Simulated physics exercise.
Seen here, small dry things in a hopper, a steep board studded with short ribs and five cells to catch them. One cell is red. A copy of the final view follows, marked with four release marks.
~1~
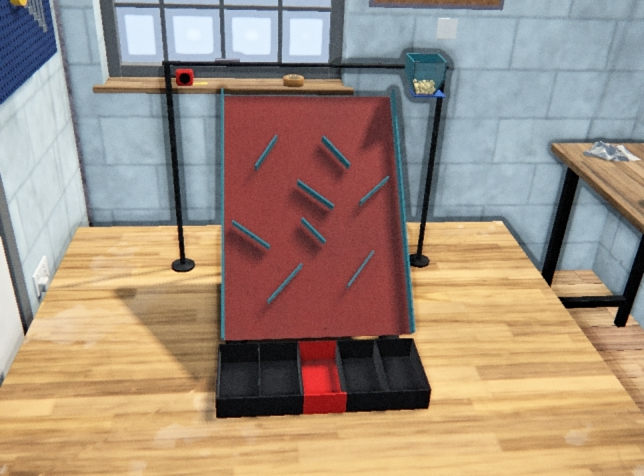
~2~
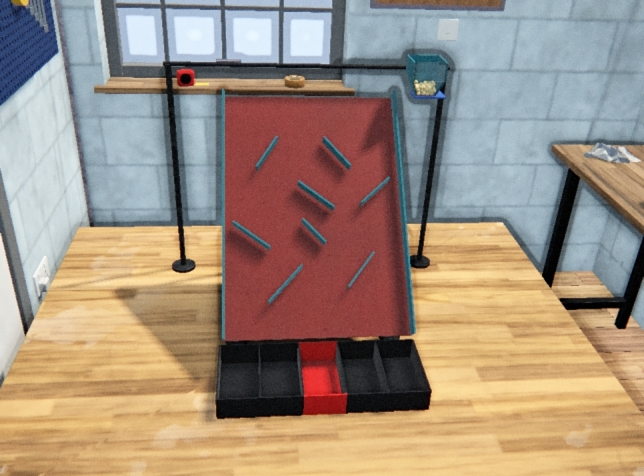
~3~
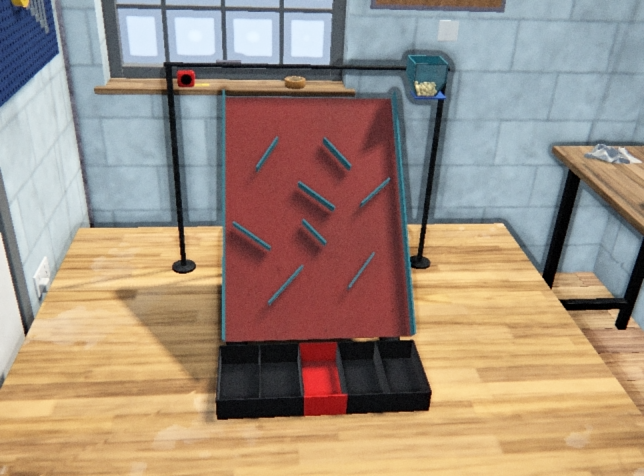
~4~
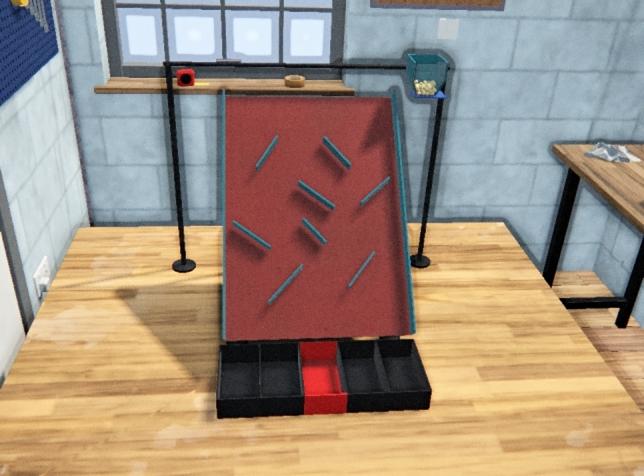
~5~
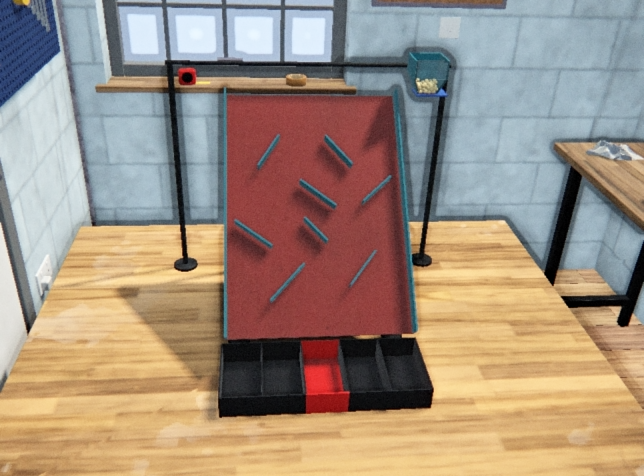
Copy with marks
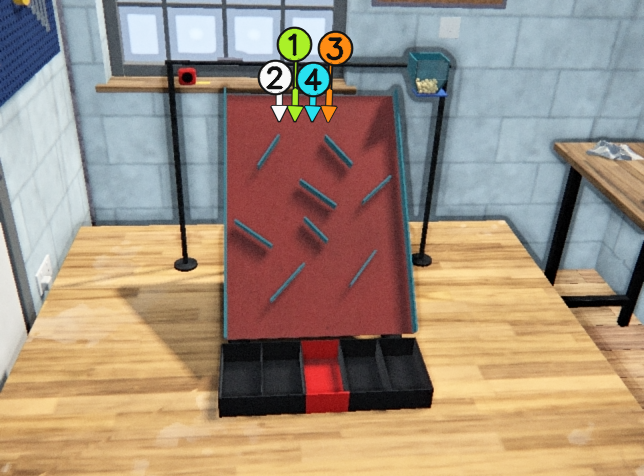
Small pale beans sit still in a raised hopper above a red ribbed board.
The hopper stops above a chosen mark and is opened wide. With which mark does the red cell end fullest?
The best mark is 3.
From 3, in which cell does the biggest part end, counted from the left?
The third from the left.
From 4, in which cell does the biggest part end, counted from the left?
The third from the left.
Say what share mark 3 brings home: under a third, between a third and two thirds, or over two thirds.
It is over two thirds.
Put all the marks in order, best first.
Best to worst: 3, 4, 1, 2.
On the marked copy, mark 1 meets the board at (294, 115); mark 2 meets the board at (279, 115); mark 3 meets the board at (328, 116); mark 4 meets the board at (312, 115).
Choosing 1, roughly a quarter in the red cell, roughly two thirds in other cells, about a tenth outside the box.
Choosing 2, about a tenth in the red cell, the larger part in other cells, about a tenth outside the box.
Choosing 3, the larger part in the red cell, about a tenth in other cells, about a tenth outside the box.
Choosing 4, roughly a third in the red cell, roughly half in other cells, about a tenth outside the box.
